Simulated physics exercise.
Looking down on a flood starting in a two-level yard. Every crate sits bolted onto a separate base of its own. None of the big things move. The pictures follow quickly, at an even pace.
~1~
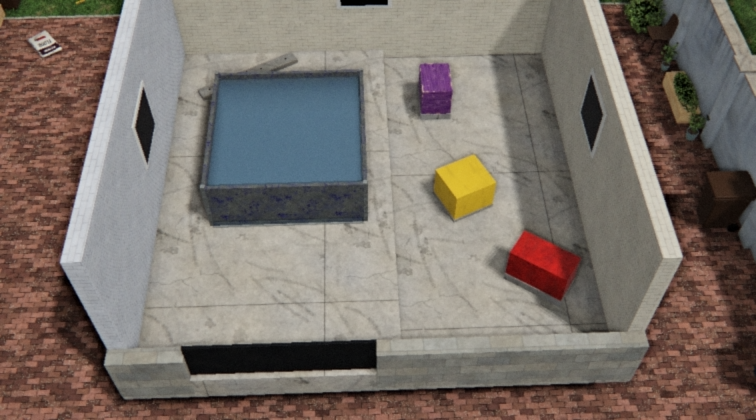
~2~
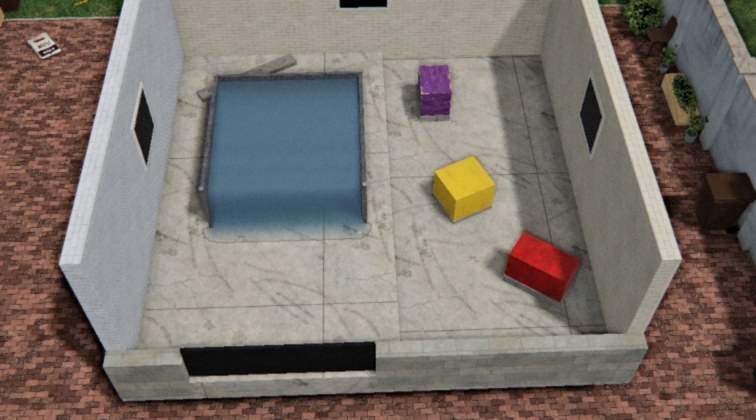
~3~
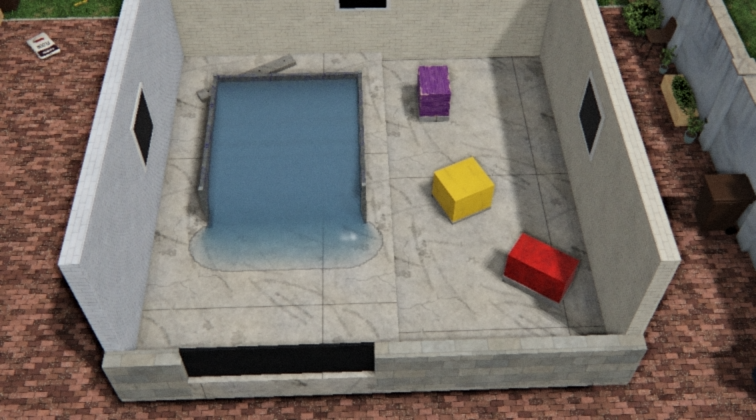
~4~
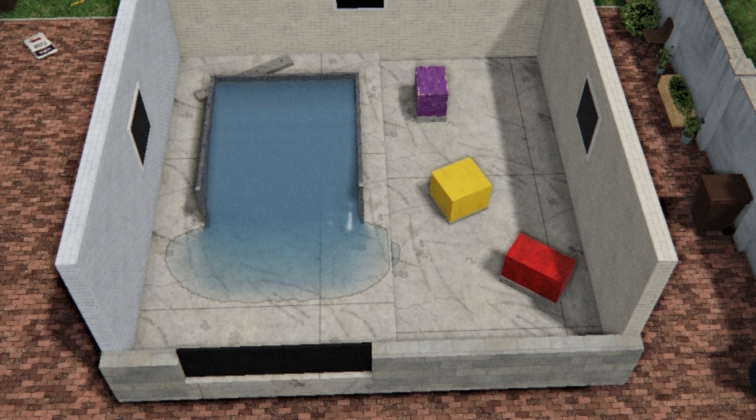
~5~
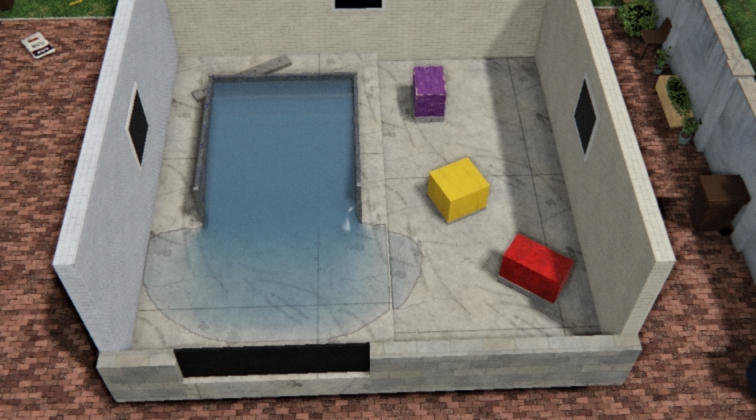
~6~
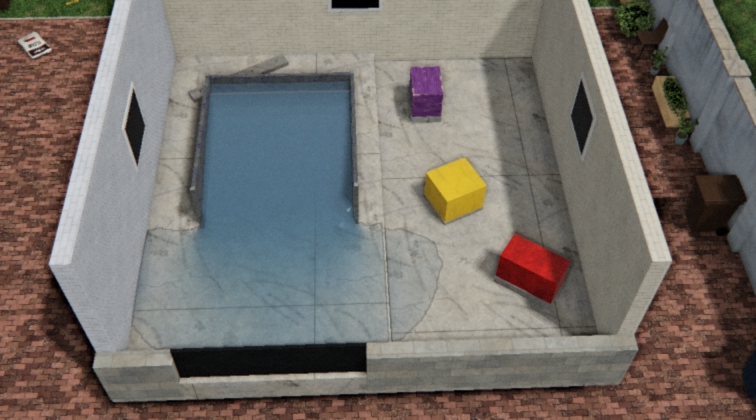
A big tank of water in a walled yard lost its front side, and the water poured out and spread across the pale floor toward the low front wall, while three colored blocks sat still.
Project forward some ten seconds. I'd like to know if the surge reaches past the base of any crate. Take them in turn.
The purple crate is reached by the water; the yellow crate is reached by the water; the red crate is reached by the water.
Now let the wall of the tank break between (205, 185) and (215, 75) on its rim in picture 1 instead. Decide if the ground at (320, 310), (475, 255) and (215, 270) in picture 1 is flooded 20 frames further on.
In turn: Flooded, awash, awash.
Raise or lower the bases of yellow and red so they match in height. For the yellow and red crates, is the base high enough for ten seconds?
In that case the yellow one is flooded and the red one is flooded.
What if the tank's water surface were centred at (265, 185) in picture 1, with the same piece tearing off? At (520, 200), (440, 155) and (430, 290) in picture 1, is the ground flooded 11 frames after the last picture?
Taking the three spots in order: Bare, bare, swamped.
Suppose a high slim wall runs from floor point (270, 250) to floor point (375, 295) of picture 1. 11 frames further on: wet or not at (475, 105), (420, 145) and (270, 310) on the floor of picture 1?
First unwetted, then unwetted, then inundated.
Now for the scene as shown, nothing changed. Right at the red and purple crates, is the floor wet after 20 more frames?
By then the red has been hit and the purple has stayed dry.
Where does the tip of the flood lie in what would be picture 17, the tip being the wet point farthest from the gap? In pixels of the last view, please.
Pixel estimate: (592, 360).
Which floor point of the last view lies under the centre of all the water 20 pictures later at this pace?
Centre: Close to (314, 261).
A moment on, water covers 30 % of the floor; the purple crate not reached, the yellow crate not reached, the red crate water round its plinth.
Next, water covers 35 % of the floor; the purple crate not reached, the yellow crate not reached, the red crate water round its plinth.
Then, water covers 55 % of the floor; the purple crate not reached, the yellow crate water round its plinth, the red crate water round its plinth.
Later, water covers 95 % of the floor; the purple crate water round its plinth, the yellow crate water round its plinth, the red crate water round its plinth.
In the end, water covers 95 % of the floor; the purple crate was topped, the yellow crate was topped, the red crate was topped.
